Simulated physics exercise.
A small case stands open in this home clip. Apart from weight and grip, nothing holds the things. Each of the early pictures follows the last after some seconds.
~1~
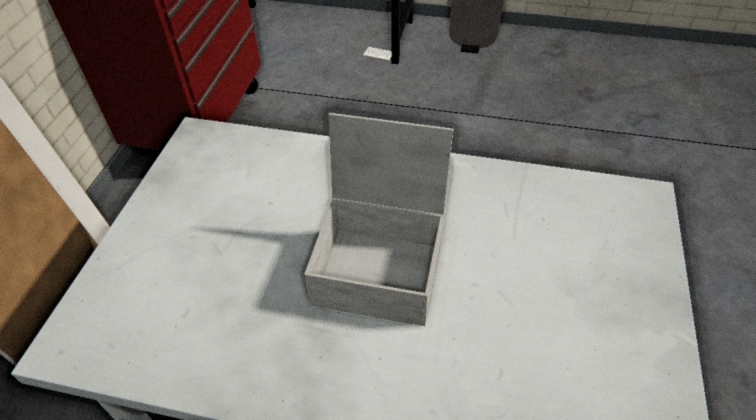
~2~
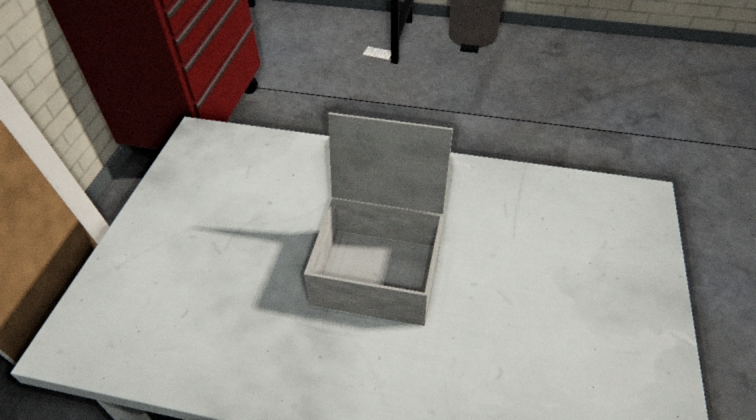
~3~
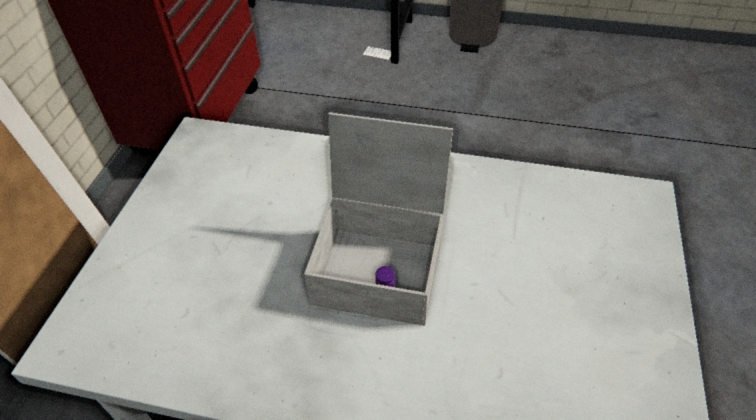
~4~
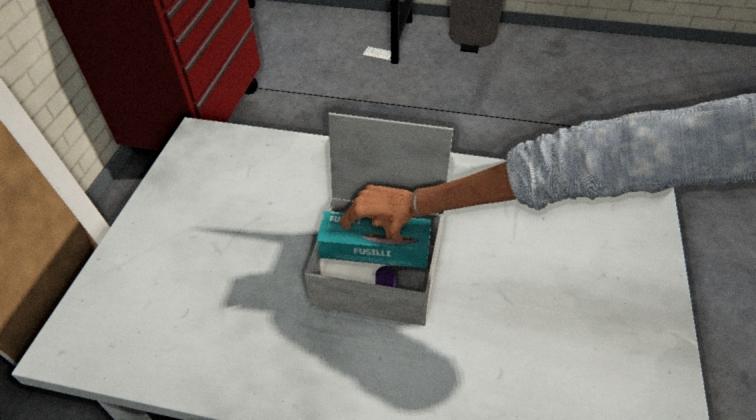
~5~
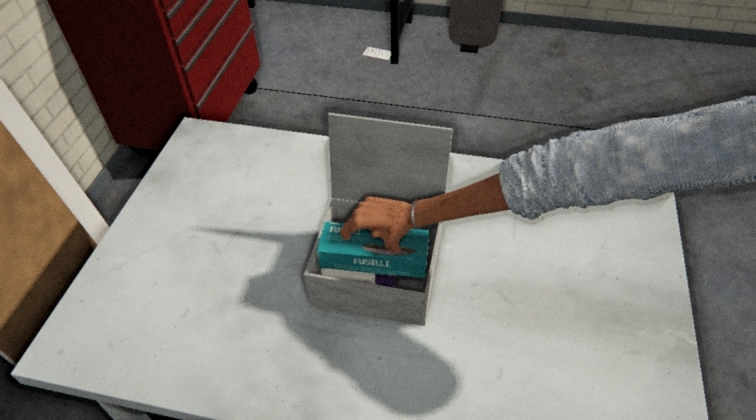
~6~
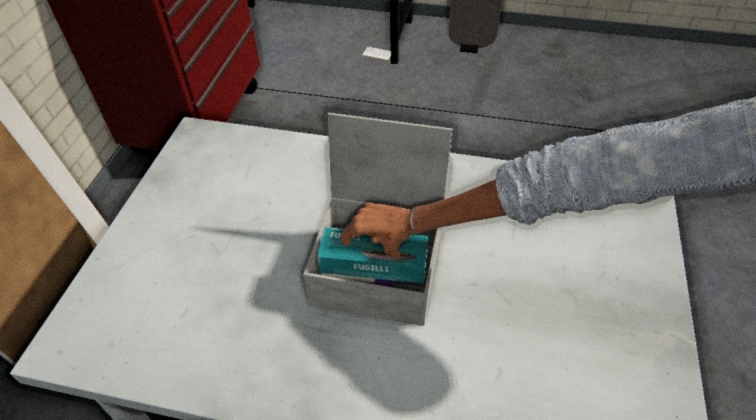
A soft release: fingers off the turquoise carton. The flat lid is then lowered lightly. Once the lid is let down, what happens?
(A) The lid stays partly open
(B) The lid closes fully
B, the lid closes fully.
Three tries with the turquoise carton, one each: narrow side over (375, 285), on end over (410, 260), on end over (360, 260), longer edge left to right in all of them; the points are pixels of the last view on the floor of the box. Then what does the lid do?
With the first placement the lid ends up closed; with the second, it remains open; with the third, it remains open.
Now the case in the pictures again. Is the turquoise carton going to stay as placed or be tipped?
Once everything settles, it ends up at a slant.
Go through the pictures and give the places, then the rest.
In the first frame, the last thing is not in view yet.
In the second frame, the last thing is not in view yet.
In the third frame, the last thing is not in view yet.
In the fourth frame, coming down; turquoise carton (375, 239).
In the fifth frame, coming down; turquoise carton (374, 249).
In the sixth frame, put in, still held; turquoise carton (374, 255).
Then, 1.10 s past the last view, lid starting down; turquoise carton on its side near (376, 253).
Then, 1.80 s past the last view, lid 39° above the rim; turquoise carton on its side near (376, 253).
Finally, lid shut; down or leaning hard in the box, turquoise carton; purple shaker still in place. Final places as the last picture's camera would see them, turquoise carton near (376, 253).
